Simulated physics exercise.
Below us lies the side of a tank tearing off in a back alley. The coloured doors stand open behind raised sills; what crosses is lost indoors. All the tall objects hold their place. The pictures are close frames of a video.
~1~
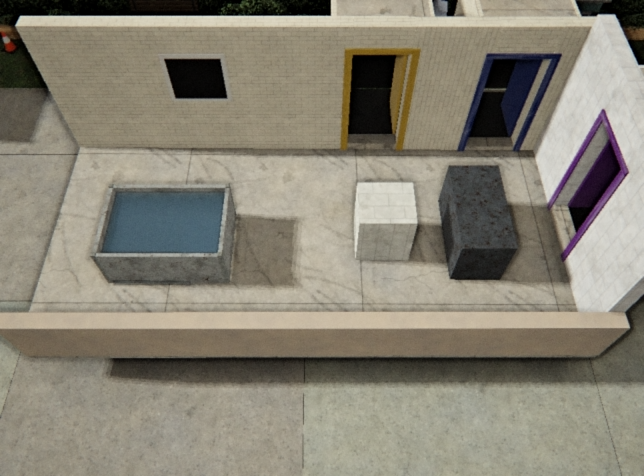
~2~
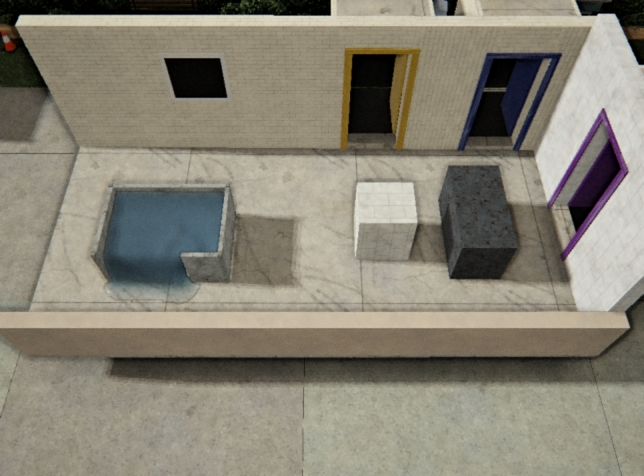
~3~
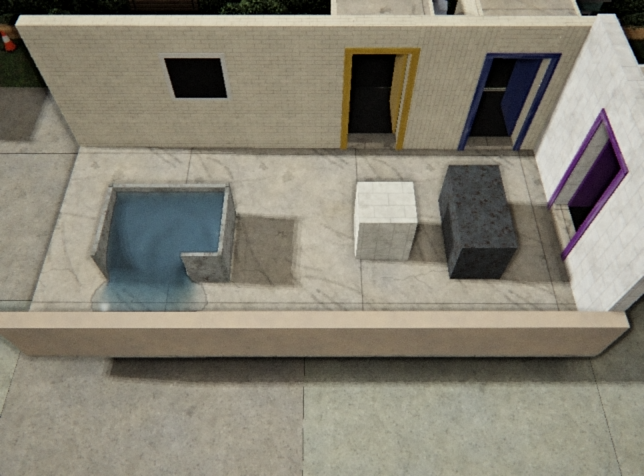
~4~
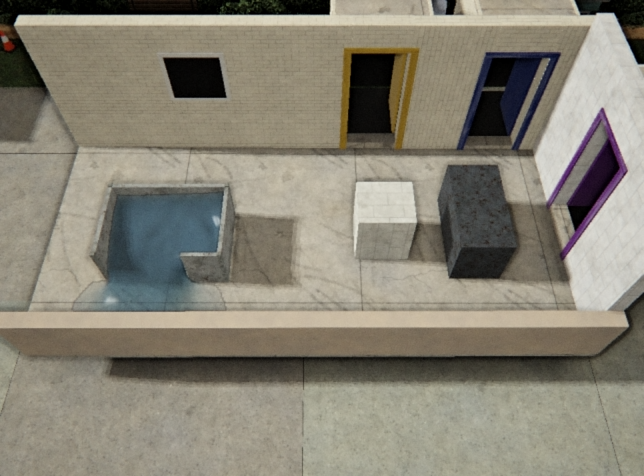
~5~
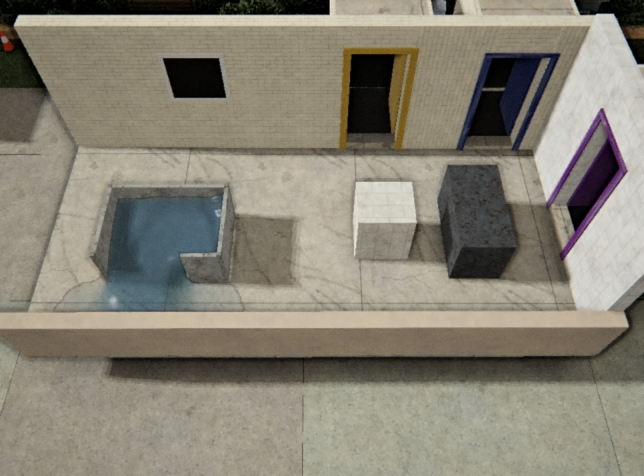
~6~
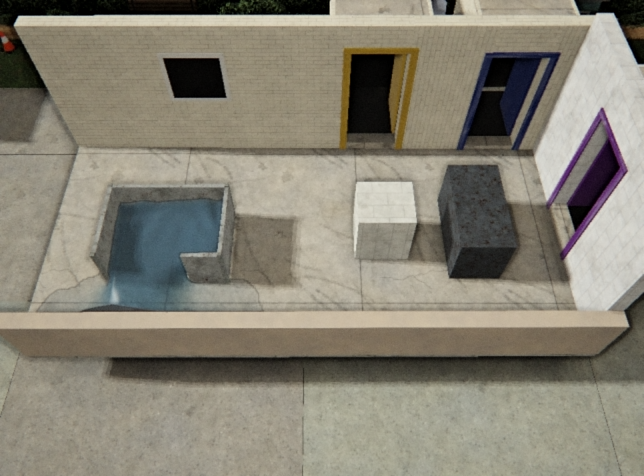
We see a full tank in a walled alley with yellow, blue and purple doorways; part of its near side goes, and water pours through the gap, spreading along the low front wall while two nearby blocks stay still.
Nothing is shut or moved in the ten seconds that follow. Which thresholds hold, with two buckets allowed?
One by one: The blue door admits no more than that; the purple door admits no more than that; the yellow door admits no more than that.
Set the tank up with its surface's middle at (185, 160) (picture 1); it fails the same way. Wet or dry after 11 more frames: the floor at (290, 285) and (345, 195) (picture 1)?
As listed: Under water, free of water.
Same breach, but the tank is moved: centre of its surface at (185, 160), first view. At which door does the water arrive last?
It is the blue-painted one.
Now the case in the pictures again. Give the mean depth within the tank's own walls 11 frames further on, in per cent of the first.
Near 30 in a hundred.
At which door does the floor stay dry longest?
Last comes the one in blue.
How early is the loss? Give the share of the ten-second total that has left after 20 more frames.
Roughly 70 per cent.
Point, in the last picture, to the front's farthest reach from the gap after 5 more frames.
I would point to (392, 332).
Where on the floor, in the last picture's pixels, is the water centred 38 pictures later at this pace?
Close to (331, 248).
A moment on, water covers 20 % of the floor; the blue door not reached, the purple door not reached, the yellow door not reached.
Next, water covers 35 % of the floor; the blue door not reached, the purple door not reached, the yellow door not reached.
Then, water covers 50 % of the floor; the blue door not reached, the purple door wet at the sill, nothing in, the yellow door wet at the sill, nothing in.
Later, water covers 70 % of the floor; the blue door wet at the sill, nothing in, the purple door wet at the sill, nothing in, the yellow door wet at the sill, nothing in.
In the end, water covers 70 % of the floor; the blue door under two buckets in, the purple door wet at the sill, nothing in, the yellow door wet at the sill, nothing in.
